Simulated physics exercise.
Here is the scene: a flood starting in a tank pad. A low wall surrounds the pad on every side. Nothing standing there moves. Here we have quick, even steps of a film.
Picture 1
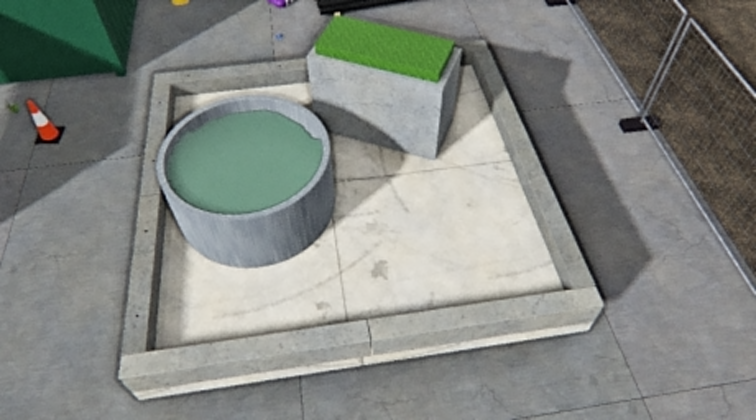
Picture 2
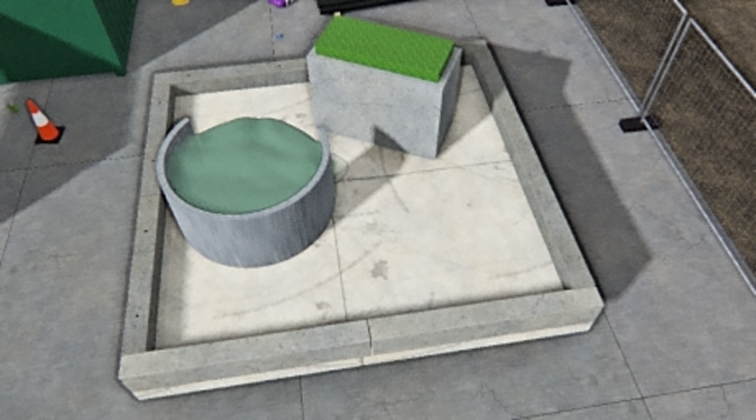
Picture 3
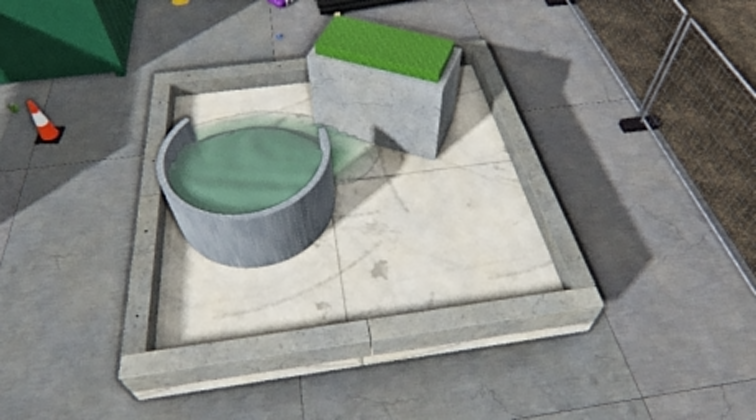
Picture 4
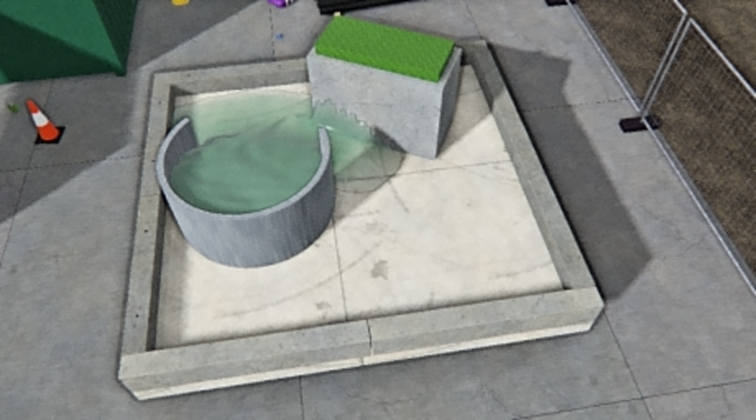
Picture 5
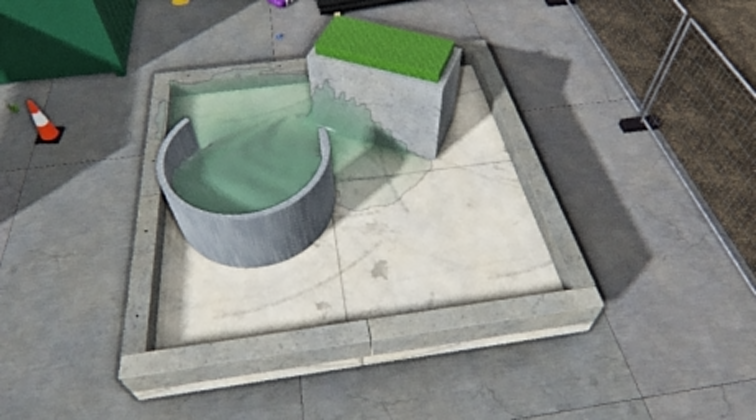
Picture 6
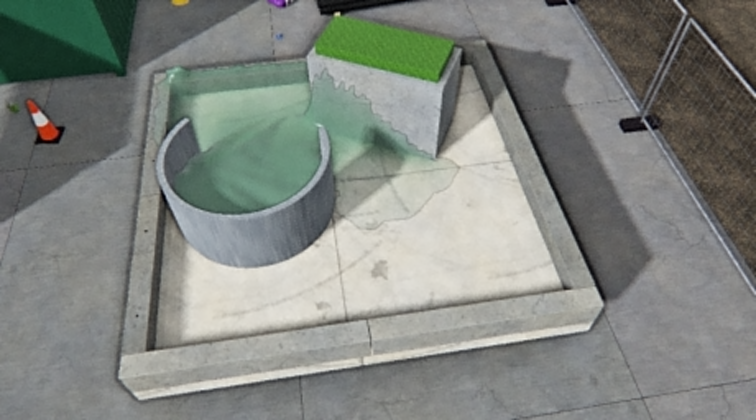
A square concrete pad with a low wall sits on grey paving, seen from above at an angle. A round grey pool of green water stands at left near a grey block with a bright green top, with an orange cone beyond the wall at left and a mesh fence at right. The pool's far side opens and water pours out, spreading behind it, wetting the block and creeping rightward across the pale floor, while the camera stays still.
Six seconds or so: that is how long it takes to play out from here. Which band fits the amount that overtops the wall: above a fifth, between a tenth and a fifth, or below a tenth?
I predict a loss in the tenth-to-fifth range.
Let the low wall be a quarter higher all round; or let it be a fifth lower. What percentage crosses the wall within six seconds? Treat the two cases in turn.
In the first case about 8 in a hundred, in the second about 22 in a hundred.
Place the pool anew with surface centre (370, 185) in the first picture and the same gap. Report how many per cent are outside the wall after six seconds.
Share noted: About 4 %.
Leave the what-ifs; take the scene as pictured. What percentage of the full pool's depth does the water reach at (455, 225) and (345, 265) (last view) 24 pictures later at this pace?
16 and 4 per cent respectively, roughly.
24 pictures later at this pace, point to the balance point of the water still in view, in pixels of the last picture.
Point: (328, 181).
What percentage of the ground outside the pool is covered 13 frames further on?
That comes to about 80 per cent.
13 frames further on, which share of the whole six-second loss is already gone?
My reading is about 95 per cent.
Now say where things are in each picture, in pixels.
Still water in the round pool at (246, 157), in the first picture.
Water pours out on the round pool's far side and has run to (338, 176), in the second picture.
Water pours out on the round pool's far side and has run to a hidden place, in the third picture.
Water pours out on the round pool's far side and has run to (399, 151), in the fourth picture.
Water pours out on the round pool's far side and has run to (425, 162), in the fifth picture.
The front is at (447, 170), out from the gap on the round pool's far side, in the sixth picture.
A moment on, water covers 35 % of the floor; the low wall has let 1 % over.
Next, water covers 50 % of the floor; the low wall has let 5 % over.
Then, water covers 70 % of the floor; the low wall has let 13 % over.
Later, water covers 80 % of the floor; the low wall has let 14 % over.
In the end, water covers 80 % of the floor; the low wall has let 14 % over.
